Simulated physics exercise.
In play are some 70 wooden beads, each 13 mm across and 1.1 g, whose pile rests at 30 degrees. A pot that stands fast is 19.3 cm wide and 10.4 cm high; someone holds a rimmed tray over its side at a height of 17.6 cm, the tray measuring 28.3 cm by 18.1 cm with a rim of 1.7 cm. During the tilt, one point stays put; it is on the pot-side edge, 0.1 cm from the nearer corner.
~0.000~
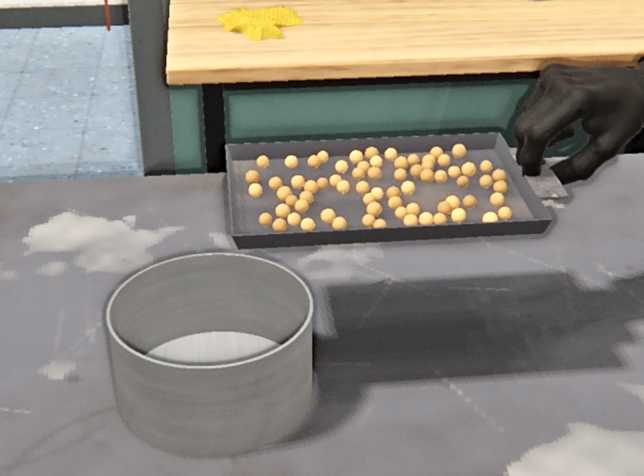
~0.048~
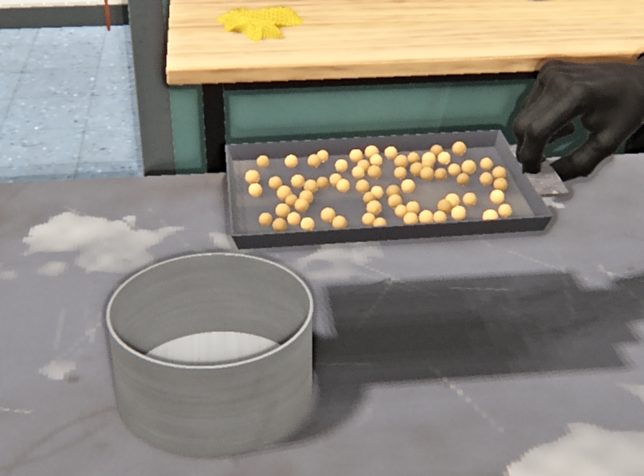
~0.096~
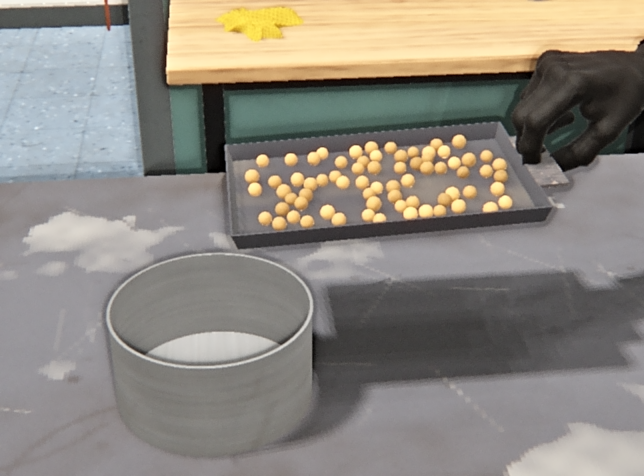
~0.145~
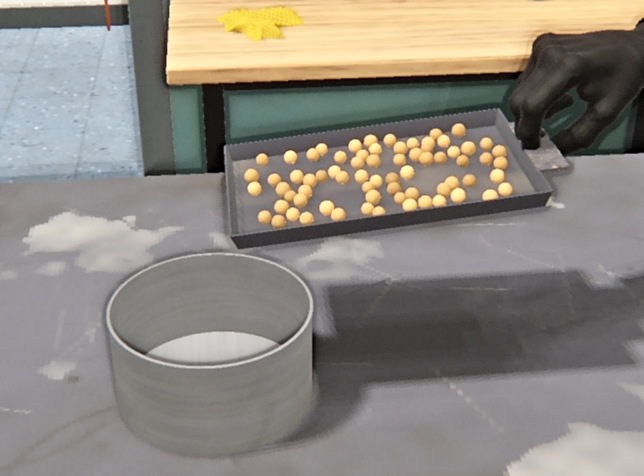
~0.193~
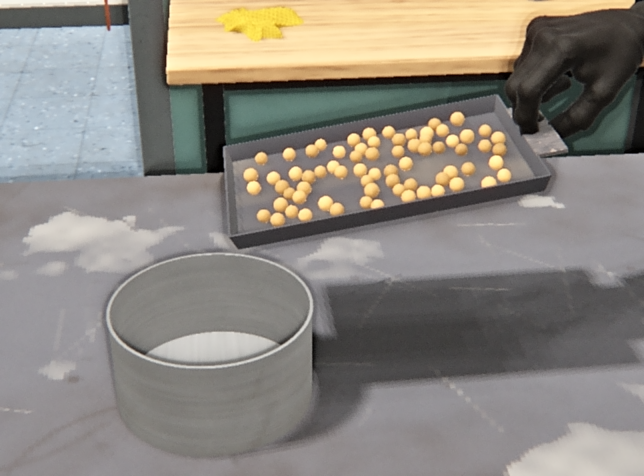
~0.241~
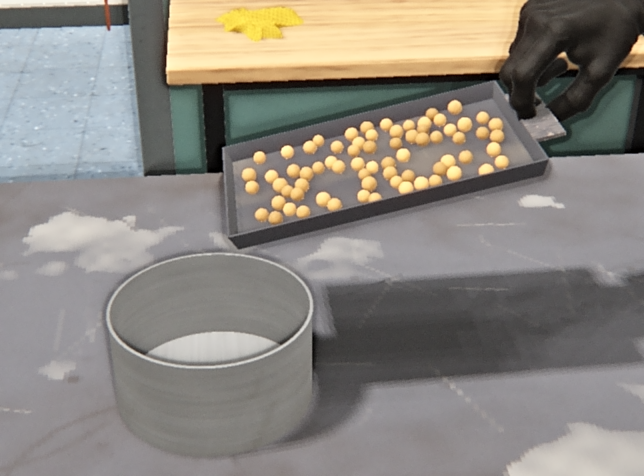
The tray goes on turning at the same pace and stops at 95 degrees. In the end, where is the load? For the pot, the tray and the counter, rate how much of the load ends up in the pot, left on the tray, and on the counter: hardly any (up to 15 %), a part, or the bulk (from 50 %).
Pot: The bulk; tray: Hardly any; counter: A part.
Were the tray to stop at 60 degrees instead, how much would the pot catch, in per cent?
It would be near 5 per cent.
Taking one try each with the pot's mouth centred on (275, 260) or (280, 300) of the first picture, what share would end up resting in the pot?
About 55 and 25 per cent.
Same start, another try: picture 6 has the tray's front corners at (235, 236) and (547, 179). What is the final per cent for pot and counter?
That works out as pot 70 and counter 30.
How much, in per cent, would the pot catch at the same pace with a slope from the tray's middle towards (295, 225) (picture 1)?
That comes to around 95 per cent.
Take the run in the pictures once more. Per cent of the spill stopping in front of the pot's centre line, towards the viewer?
Share: Some 0 %.
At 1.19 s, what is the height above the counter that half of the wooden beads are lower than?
Around 20 cm up.
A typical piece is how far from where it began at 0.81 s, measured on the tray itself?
Roughly 12 cm.
After 0.81 s, tilt 52 degrees; the tray holds 100 %, the pot 0 %.
After 1.19 s, tilt 78 degrees; the tray holds 90 %, the pot 5 %.
After 1.65 s, tilt 95 degrees; the tray holds 5 %, the pot 50 %.
By 2.8 s all is still; pot 55 %, tray 0 %, counter 45 %.
